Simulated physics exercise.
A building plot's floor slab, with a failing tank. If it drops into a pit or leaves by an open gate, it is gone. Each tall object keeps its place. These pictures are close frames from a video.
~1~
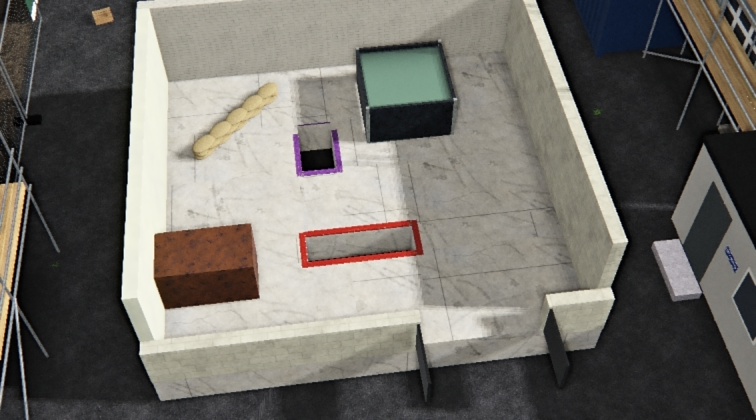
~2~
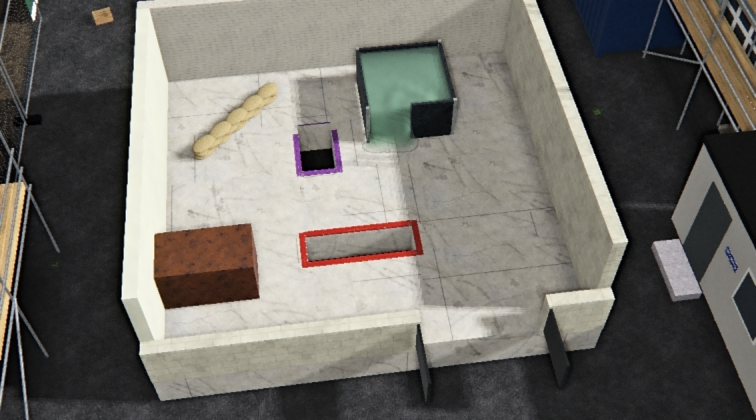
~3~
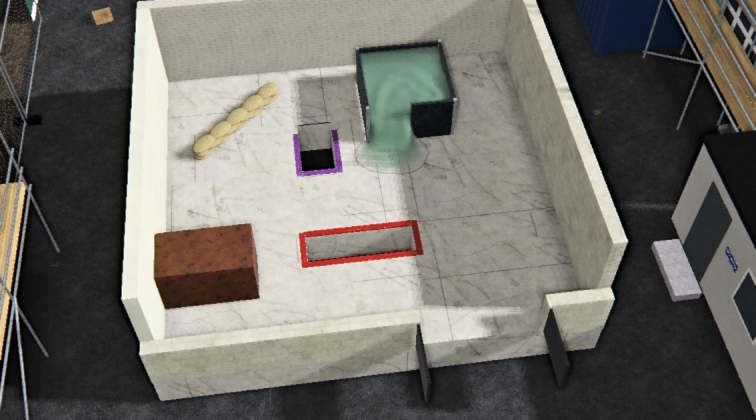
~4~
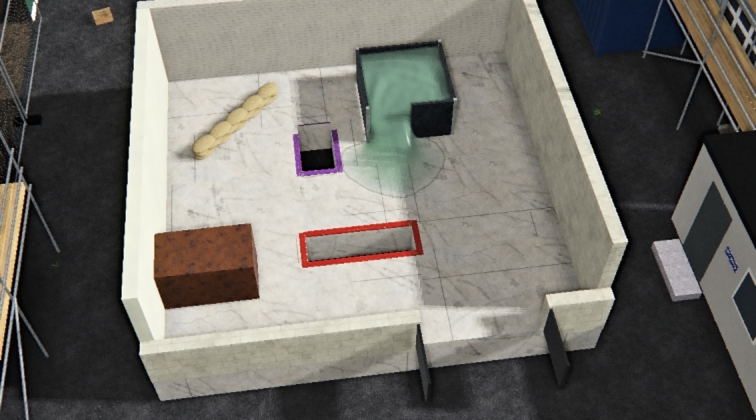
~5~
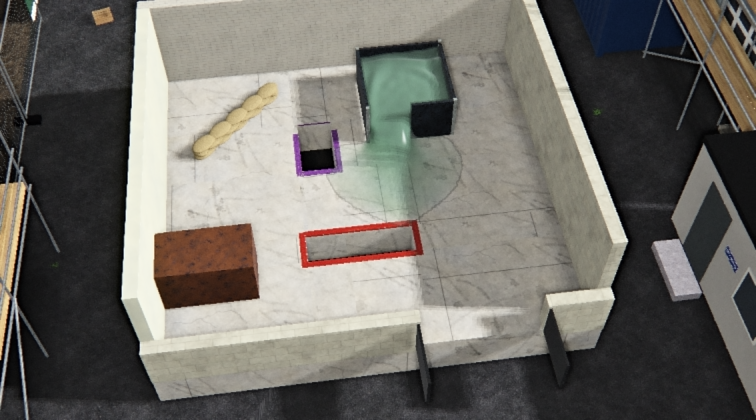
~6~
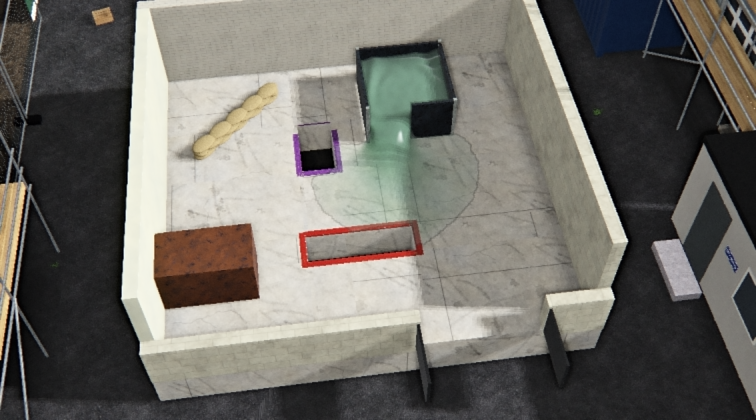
A dark tank of green water opens at its front and water spreads across the slab.
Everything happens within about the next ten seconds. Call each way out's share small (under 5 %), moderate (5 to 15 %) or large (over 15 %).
The gate's share is large. The purple pit's share is small. The red pit's share is large.
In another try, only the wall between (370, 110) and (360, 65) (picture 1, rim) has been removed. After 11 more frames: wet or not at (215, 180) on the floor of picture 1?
Check at the given point: Inundated.
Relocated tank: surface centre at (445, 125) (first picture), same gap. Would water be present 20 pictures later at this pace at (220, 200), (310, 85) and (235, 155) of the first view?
Spot 1 unwetted, spot 2 unwetted, and spot 3 unwetted.
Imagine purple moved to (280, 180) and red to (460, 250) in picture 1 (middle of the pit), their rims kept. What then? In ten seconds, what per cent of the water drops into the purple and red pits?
Purple 4 %; red 40 %.
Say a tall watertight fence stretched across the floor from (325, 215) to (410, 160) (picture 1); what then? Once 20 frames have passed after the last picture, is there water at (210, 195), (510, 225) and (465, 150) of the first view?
Point by point: First swamped, next swamped, last swamped.
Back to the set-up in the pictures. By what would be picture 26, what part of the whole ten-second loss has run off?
Roughly 55 %.
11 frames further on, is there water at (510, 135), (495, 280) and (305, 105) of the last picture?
In turn, the three spots are high and dry, soaked and high and dry.
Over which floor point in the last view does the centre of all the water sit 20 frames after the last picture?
Around pixel (403, 166).
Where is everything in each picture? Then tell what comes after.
The first picture shows the tank at (405, 77) is whole and still.
In the second picture, water pours out at (390, 129) and has run to (365, 144).
In the third picture, the front is at (411, 169), out from the gap at (390, 129).
In the fourth picture, water pours out at (390, 130) and has run to (406, 193).
In the fifth picture, water pours out at (390, 130) and has run to (396, 221).
In the sixth picture, the front is at (419, 242), out from the gap at (390, 130).
A moment on, water covers 30 % of the floor; the gate 0 %, the purple pit 1 %, the red pit 10 %.
Next, water covers 35 % of the floor; the gate 3 %, the purple pit 1 %, the red pit 20 %.
Then, water covers 40 % of the floor; the gate 9 %, the purple pit 1 %, the red pit 30 %.
Later, water covers 45 % of the floor; the gate 15 %, the purple pit 2 %, the red pit 39 %.
In the end, water covers 45 % of the floor; the gate 22 %, the purple pit 2 %, the red pit 46 %.
